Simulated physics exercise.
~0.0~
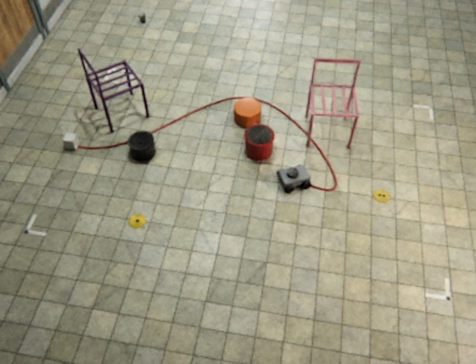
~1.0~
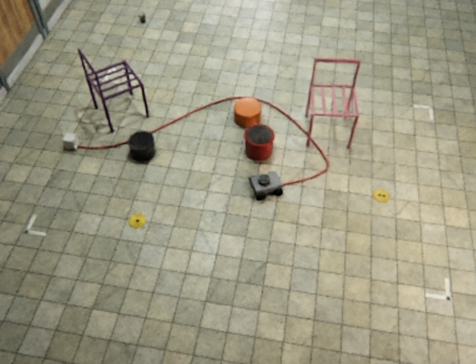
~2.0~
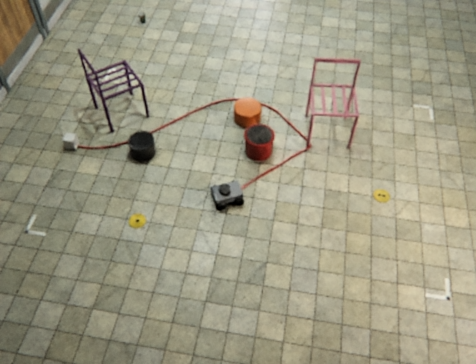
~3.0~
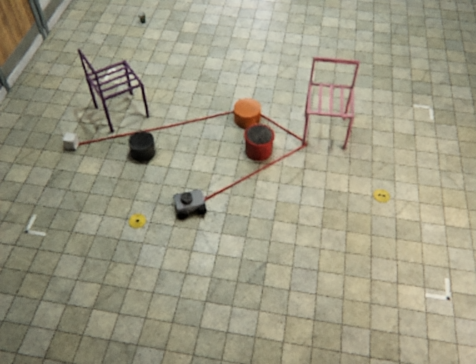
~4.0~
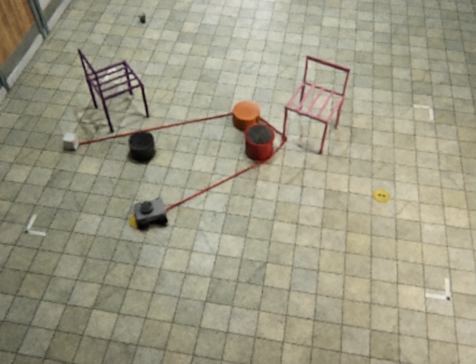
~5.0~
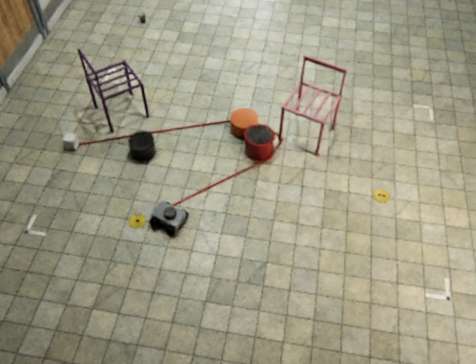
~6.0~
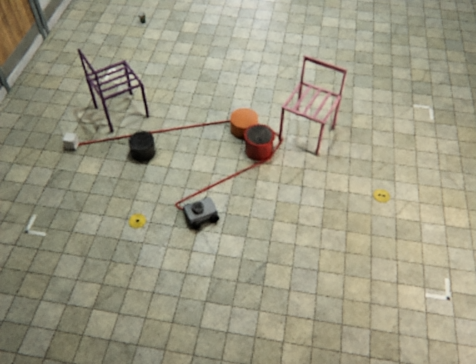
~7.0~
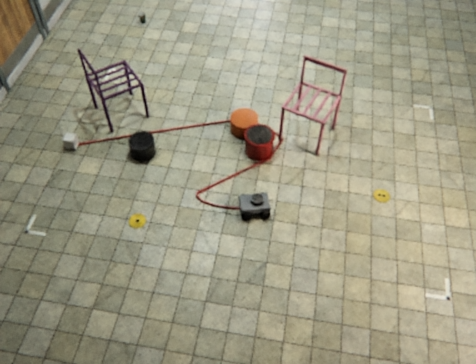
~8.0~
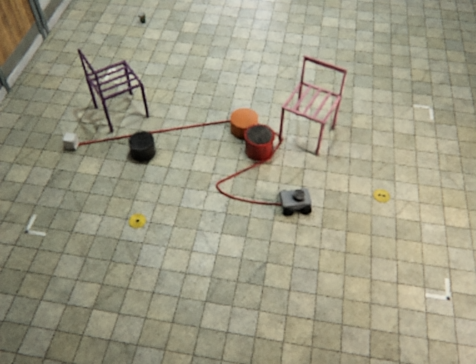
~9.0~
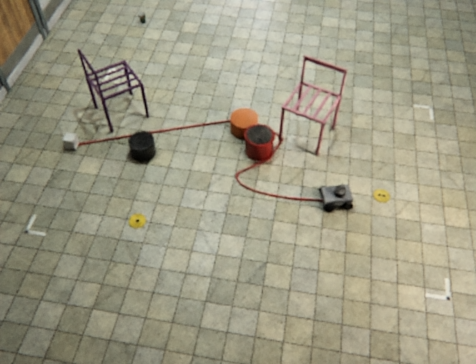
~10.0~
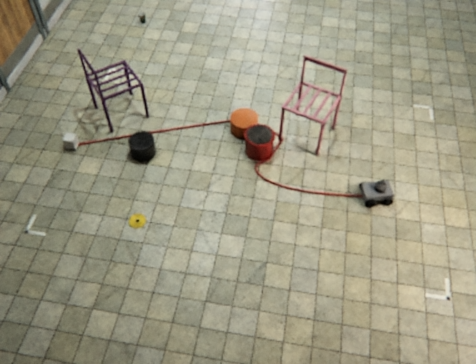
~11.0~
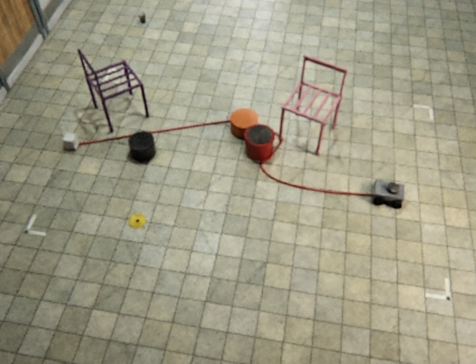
A small cart trailing a red cord drives left, dragging a pink chair, then returns right.
